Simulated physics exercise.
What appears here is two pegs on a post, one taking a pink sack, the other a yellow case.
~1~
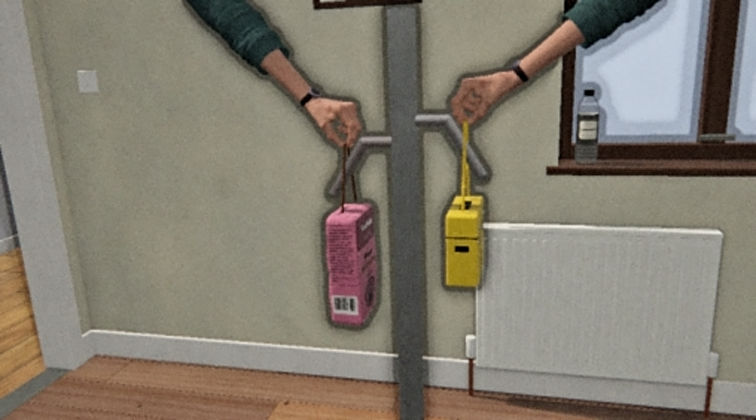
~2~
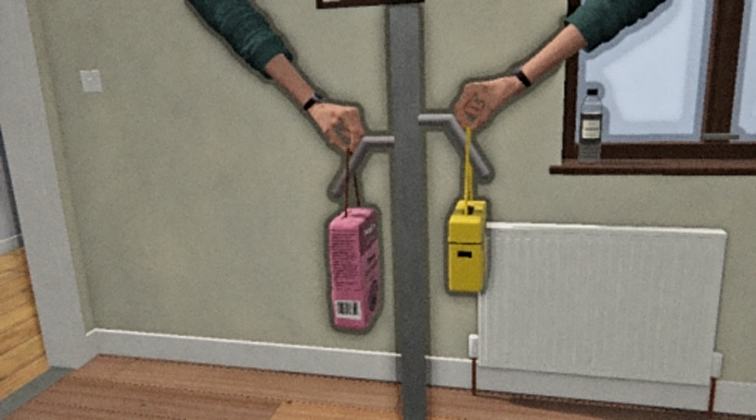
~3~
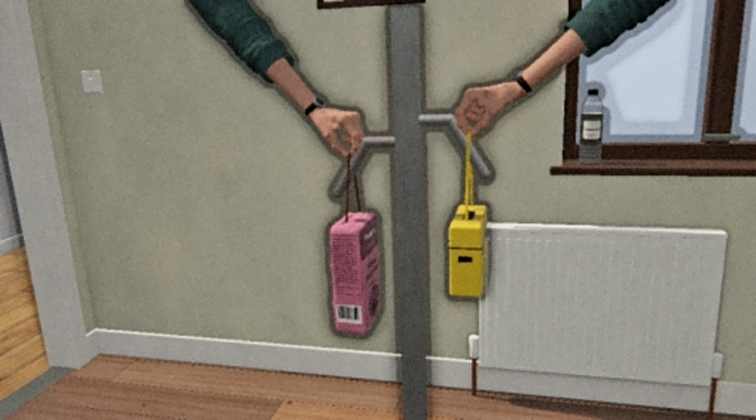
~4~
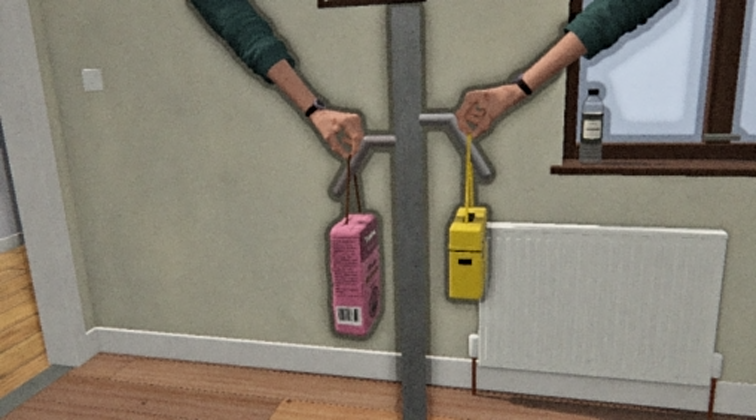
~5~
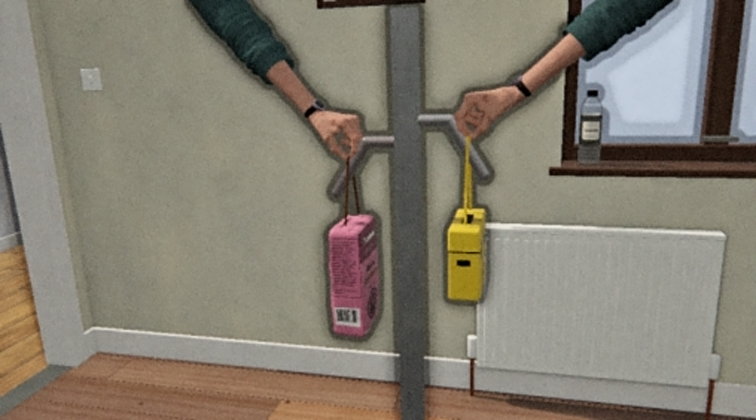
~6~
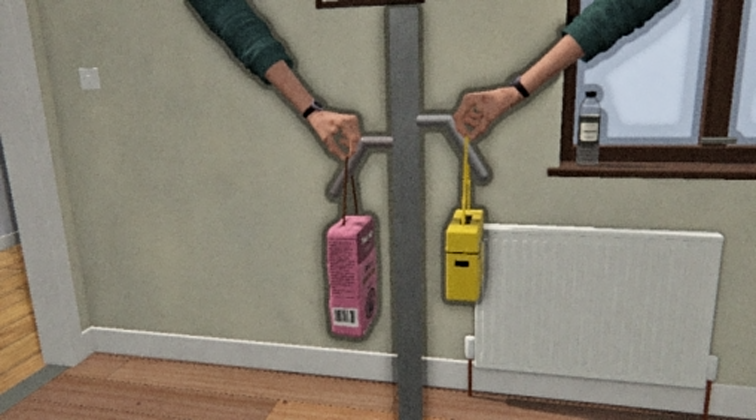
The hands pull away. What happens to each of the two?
In order: My guess is the pink sack will be off the peg, my guess is the yellow case will be off the peg.
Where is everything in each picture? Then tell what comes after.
In the first frame, pink sack (352, 263); yellow case (466, 239); left peg tip (335, 193); right peg tip (481, 175).
In the second frame, pink sack (355, 267); yellow case (469, 244).
In the third frame, pink sack (356, 272); yellow case (469, 249).
In the fourth frame, pink sack (356, 273); yellow case (469, 251).
In the fifth frame, pink sack (355, 274); yellow case (468, 253).
In the sixth frame, pink sack (353, 275); yellow case (466, 253); left peg tip (336, 192), sloping steeply down; right peg tip (482, 176), sloping steeply down.
Then, 0.44 s past the final frame, pink sack on the floor; yellow case on the floor.
When it is over, pink sack on the floor; yellow case on the floor. The pink sack drops to the floor and the yellow case comes down.
